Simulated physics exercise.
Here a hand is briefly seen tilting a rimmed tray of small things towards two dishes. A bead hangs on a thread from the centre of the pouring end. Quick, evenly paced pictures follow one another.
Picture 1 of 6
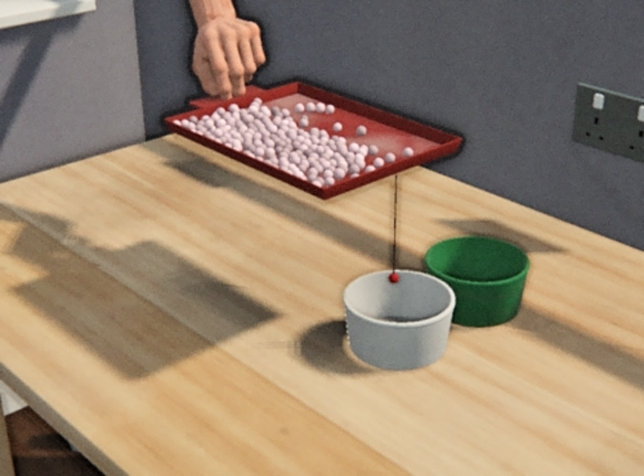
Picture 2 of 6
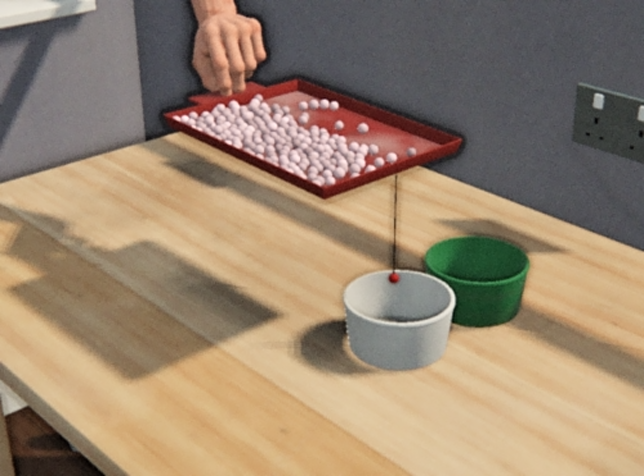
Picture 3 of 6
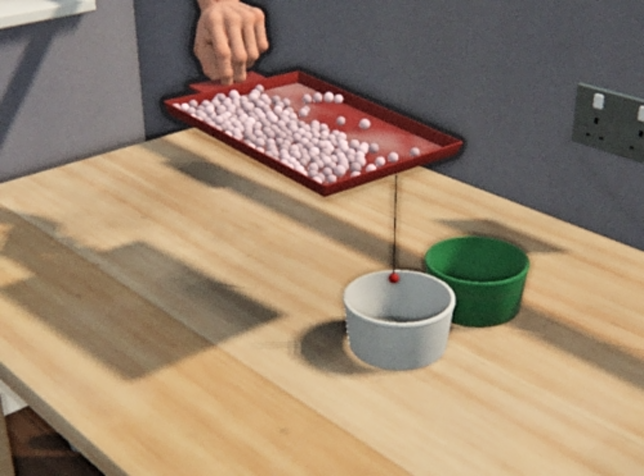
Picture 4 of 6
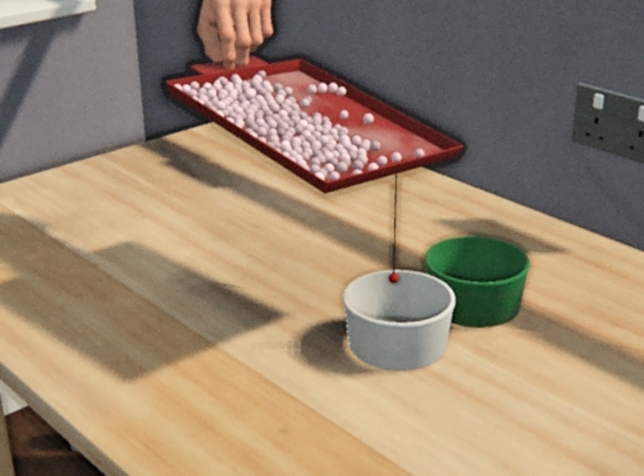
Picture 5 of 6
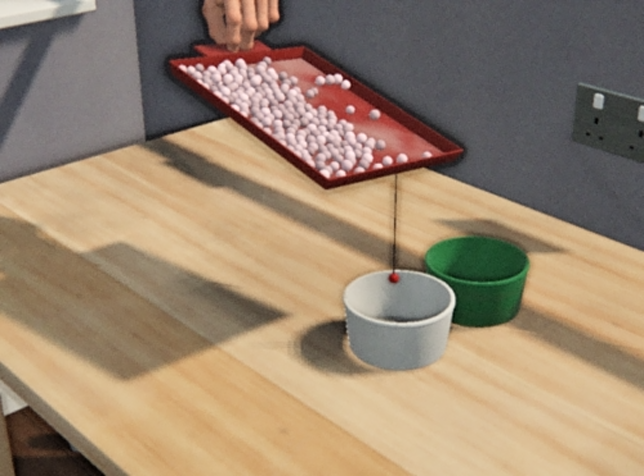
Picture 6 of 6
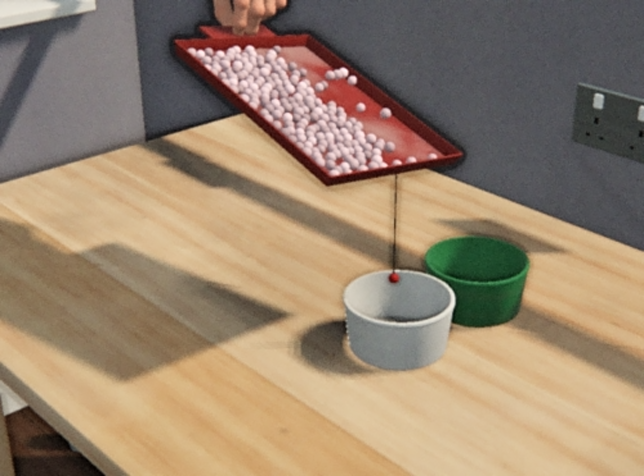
We see a hand gradually raise the back of a red tray of small pale pink balls, tilting it towards its front edge, where a red bead hangs on a thread, as the balls shift slightly above white and green dishes.
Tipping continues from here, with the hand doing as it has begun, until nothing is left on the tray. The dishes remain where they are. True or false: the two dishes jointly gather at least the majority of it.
True, they gather the majority.
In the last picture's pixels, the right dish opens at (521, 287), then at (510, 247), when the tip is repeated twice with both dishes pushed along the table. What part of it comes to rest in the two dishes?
40 and 70 in a hundred.
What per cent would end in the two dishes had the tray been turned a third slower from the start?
Roughly 80 %.
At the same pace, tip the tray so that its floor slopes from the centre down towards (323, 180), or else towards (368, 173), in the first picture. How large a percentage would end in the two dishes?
Roughly 10 % in the first case and 30 % in the second.
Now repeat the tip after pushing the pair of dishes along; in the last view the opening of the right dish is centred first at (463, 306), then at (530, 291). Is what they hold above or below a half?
At the first place the smaller part, at the second below a half.
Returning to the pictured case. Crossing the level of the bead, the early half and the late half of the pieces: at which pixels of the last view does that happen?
The leading part at (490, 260), the rest of it at (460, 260).
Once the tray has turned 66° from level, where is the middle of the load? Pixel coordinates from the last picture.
(454, 199).
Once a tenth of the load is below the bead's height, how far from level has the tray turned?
The angle is around 60°.
Soon after the last picture, tray tipped steeply; about half on the tray; a stray few in the left dish; about a quarter in the right dish; a small part outside both; about a quarter in the air.
A little later, tray tipped past a quarter turn; a small part in the left dish; about two thirds in the right dish; about a quarter outside both; a stray few in the air.
Later still, tray tipped past a quarter turn; a small part in the left dish; about two thirds in the right dish; about a quarter outside both.
By the end, tray tipped past a quarter turn; a small part in the left dish; about two thirds in the right dish; about a quarter outside both.
